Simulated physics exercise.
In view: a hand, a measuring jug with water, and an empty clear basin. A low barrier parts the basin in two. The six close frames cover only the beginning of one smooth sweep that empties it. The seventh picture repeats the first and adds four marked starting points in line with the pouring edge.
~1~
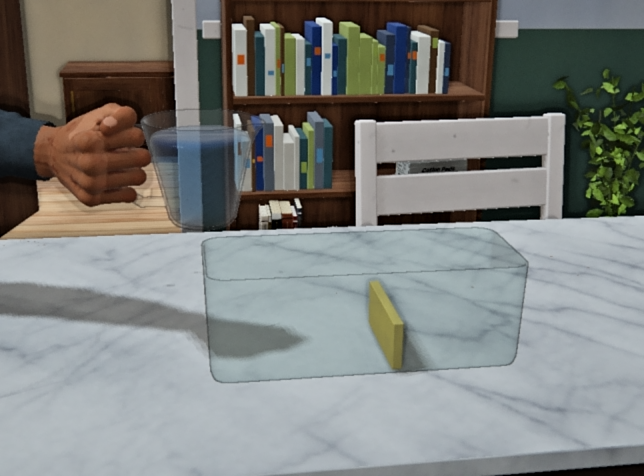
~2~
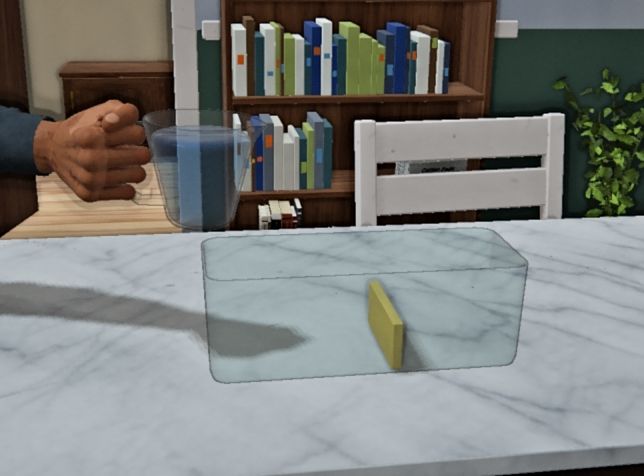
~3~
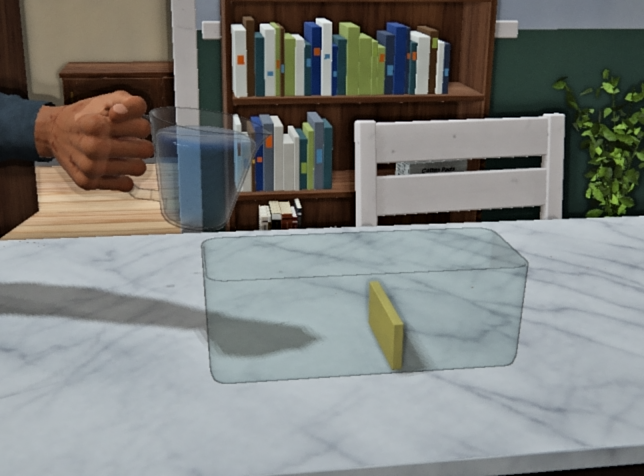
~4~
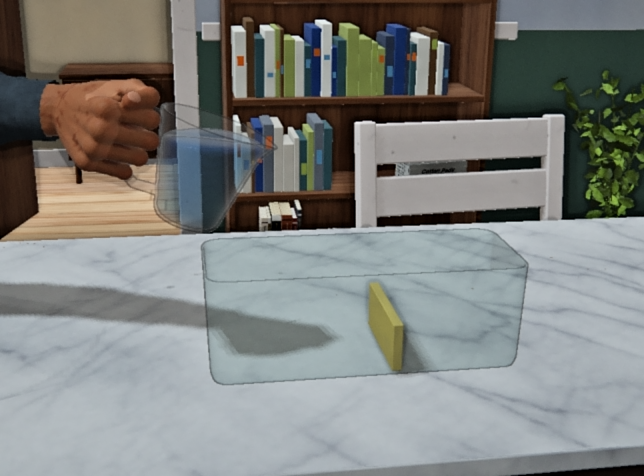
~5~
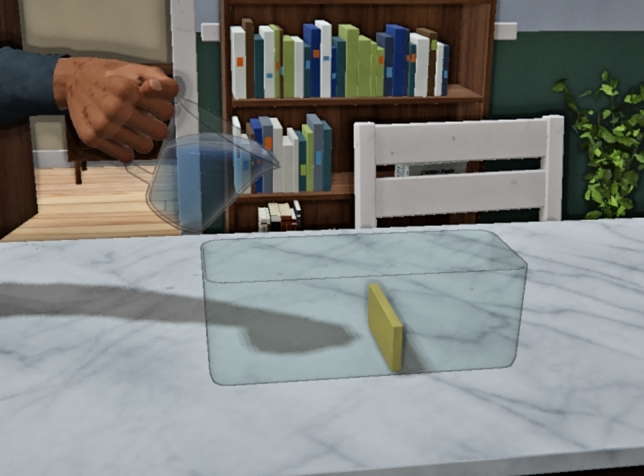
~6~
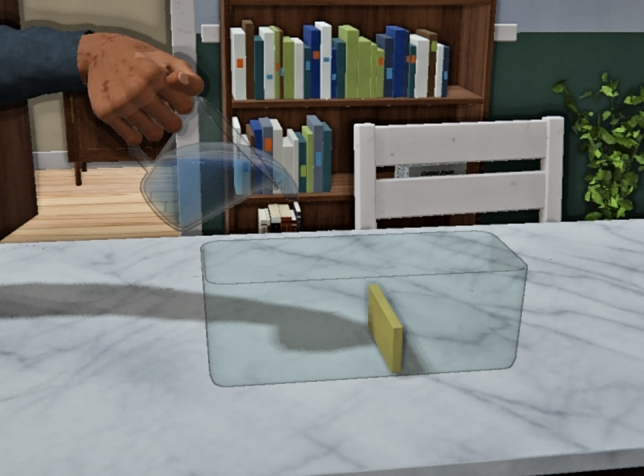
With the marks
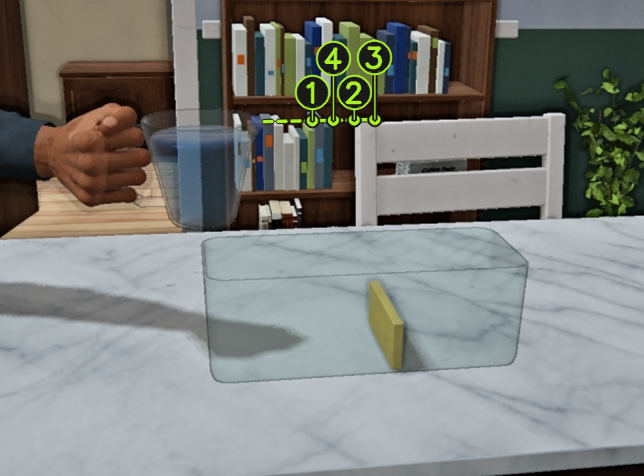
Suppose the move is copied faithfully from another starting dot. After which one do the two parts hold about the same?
2 is best.
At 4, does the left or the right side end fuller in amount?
The left side.
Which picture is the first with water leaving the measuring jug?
In picture 5.
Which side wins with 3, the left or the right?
The right side.
On the marked copy, 1 at (312, 120); 2 at (354, 120); 3 at (374, 119); 4 at (333, 120).
With 1, about 92 % ends left of the wall and 7 % right of it.
With 2, about 52 % ends left of the wall and 46 % right of it.
With 3, about 17 % ends left of the wall and 81 % right of it.
With 4, about 75 % ends left of the wall and 23 % right of it.
